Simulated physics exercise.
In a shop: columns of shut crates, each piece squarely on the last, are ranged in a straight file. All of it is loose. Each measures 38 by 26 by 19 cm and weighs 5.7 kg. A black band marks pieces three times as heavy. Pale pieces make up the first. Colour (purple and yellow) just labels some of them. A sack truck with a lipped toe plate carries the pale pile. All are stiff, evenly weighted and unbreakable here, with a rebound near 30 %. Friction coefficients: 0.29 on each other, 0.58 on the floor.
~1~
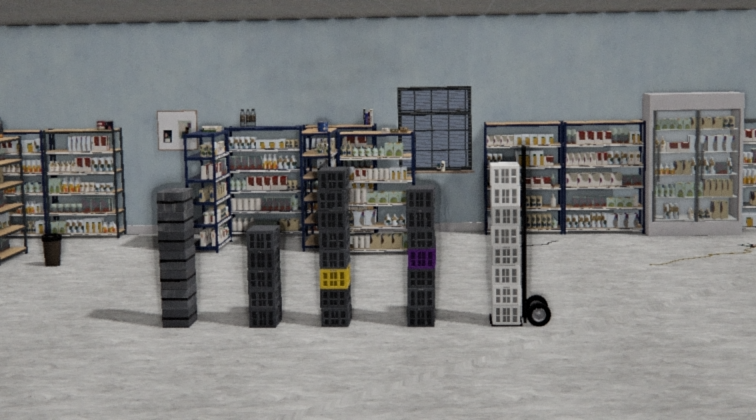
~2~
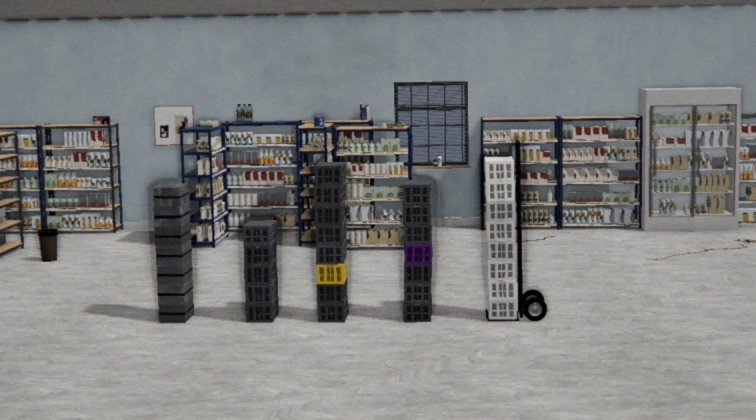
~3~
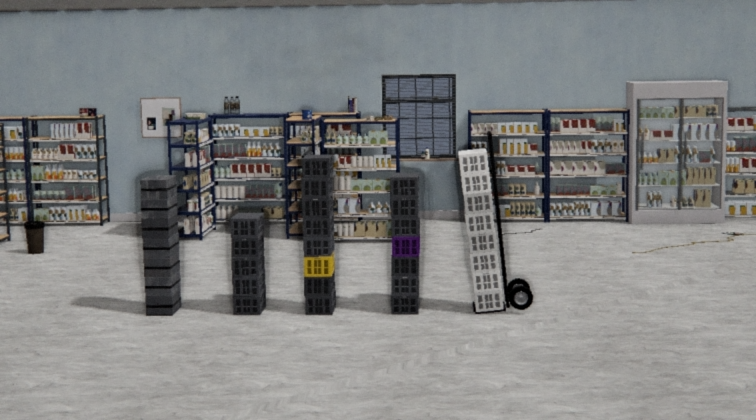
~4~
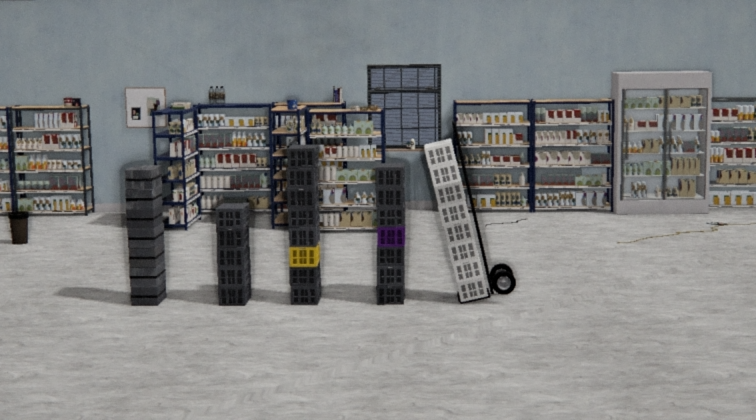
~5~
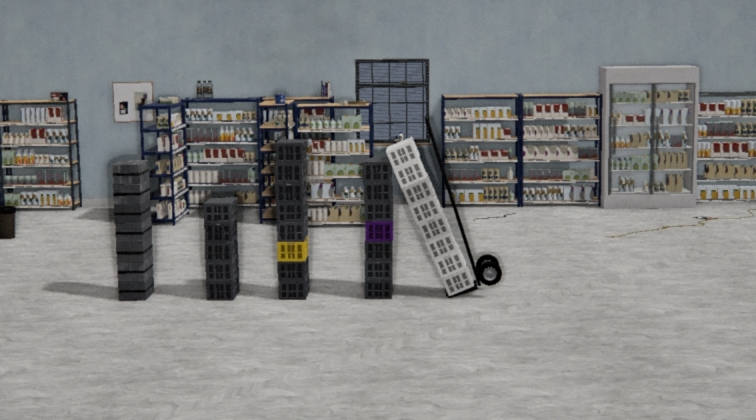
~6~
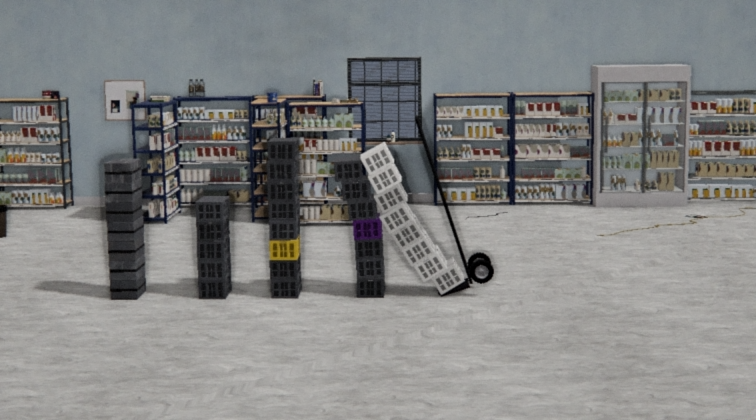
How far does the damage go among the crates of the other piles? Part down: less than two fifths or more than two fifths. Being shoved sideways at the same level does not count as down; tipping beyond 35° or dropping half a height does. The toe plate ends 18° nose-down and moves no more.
The part is upwards of two fifths.
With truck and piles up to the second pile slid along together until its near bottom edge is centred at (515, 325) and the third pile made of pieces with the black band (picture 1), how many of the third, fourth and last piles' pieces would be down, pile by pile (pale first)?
Then third 0, fourth 0, last 0.
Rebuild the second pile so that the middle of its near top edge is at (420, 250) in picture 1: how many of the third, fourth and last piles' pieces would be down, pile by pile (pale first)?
Then third 0, fourth 0, last 0.
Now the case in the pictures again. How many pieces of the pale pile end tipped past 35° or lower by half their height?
The count is 8.
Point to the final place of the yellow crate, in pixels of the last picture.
At about (233, 270).
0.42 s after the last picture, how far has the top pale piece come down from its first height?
Roughly 40 cm.
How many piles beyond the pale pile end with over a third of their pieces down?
4 of them.
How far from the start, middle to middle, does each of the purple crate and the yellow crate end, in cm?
About: Purple 90, yellow 60.
Then, 0.42 s later than the last frame, 8 of the pale pile down; 3 of the 27 other crates down; purple crate tilted 30°, 6 cm lower.
Then, 0.90 s later than the last frame, 8 of the pale pile down; 13 of the 27 other crates down; yellow crate tilted 24°, 11 cm lower; purple crate tilted 14°, 35 cm lower.
Then, 2.46 s later than the last frame, 8 of the pale pile down; 23 of the 27 other crates down; yellow crate tilted 29°, 24 cm lower; purple crate 38 cm lower.
When it is over, 8 of the pale pile down; 23 of the 27 other crates down; yellow crate tilted 28°, 24 cm lower; purple crate 38 cm lower. That is 85 per cent. In pixels of the last frame, middles, yellow crate near (233, 270), purple crate near (285, 266).
